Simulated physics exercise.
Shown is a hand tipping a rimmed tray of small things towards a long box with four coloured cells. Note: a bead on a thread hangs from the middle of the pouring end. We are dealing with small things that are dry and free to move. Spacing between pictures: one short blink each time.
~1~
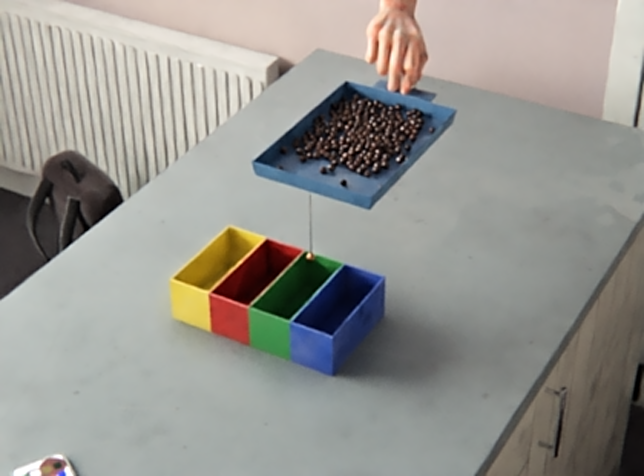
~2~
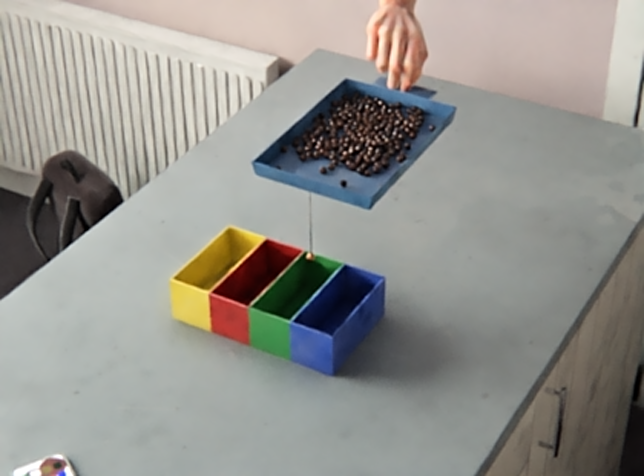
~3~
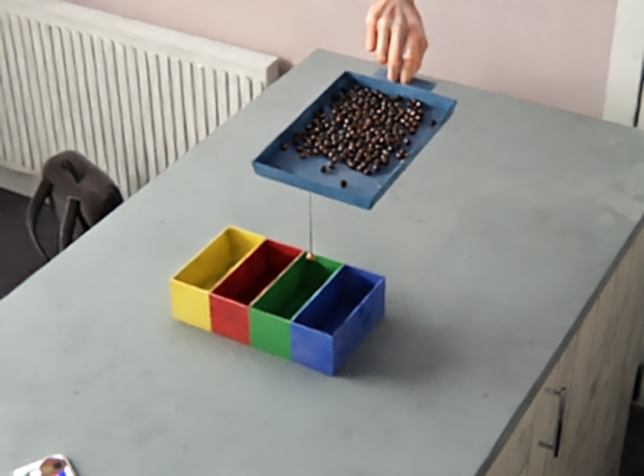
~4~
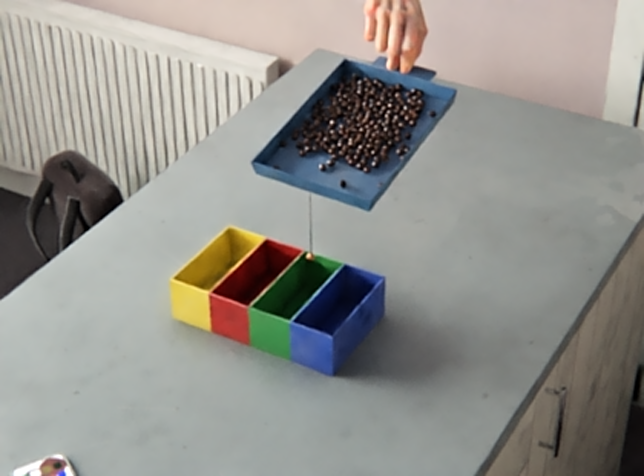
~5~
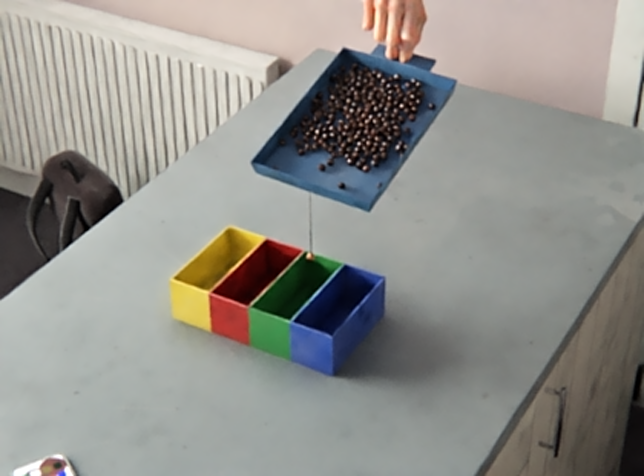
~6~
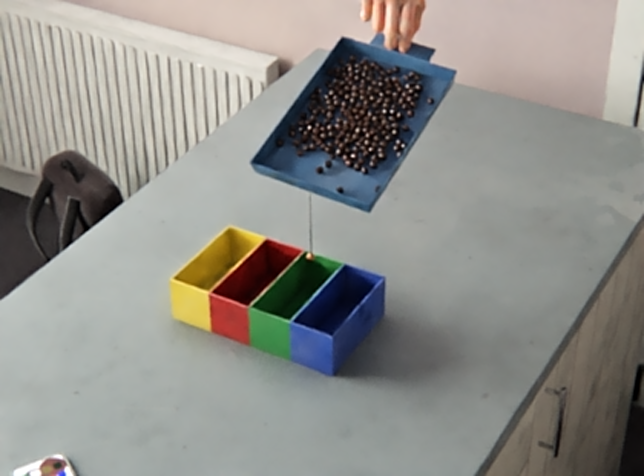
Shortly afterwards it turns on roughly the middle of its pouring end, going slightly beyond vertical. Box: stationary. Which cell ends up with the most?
The blue cell.
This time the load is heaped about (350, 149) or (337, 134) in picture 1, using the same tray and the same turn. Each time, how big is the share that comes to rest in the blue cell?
The first start gives 50 percent and the second 50 percent.
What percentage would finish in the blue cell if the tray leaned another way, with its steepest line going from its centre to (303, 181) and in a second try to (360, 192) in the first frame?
About 0 % and about 70 %.
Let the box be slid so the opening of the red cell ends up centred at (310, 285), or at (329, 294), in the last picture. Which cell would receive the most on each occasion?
The first time it is the green cell; the second time it is the cell in red.
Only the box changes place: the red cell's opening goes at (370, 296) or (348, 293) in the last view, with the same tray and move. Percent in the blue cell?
0 % and 0 %.
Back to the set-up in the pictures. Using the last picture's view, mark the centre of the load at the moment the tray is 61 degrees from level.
Around (330, 182).
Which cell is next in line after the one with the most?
Second position is held by the green cell.
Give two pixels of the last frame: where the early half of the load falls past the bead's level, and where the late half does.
Around (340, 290) at first; around (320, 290) after that.
Shortly afterwards, tray tipped steeply; all but a few on the tray; only a few in the blue cell; only a few in the green cell; a little falling or outside the box.
Next, tray tipped right over; near a third on the tray; near a quarter in the blue cell; a little in the green cell; only a few in the red cell; near a third falling or outside the box.
Some moments later, tray tipped past a quarter turn; near half in the blue cell; near a quarter in the green cell; a little in the red cell; only a few in the yellow cell; a little falling or outside the box.
In the end, tray tipped past a quarter turn; near half in the blue cell; near a quarter in the green cell; a little in the red cell; only a few in the yellow cell; a little outside the box.
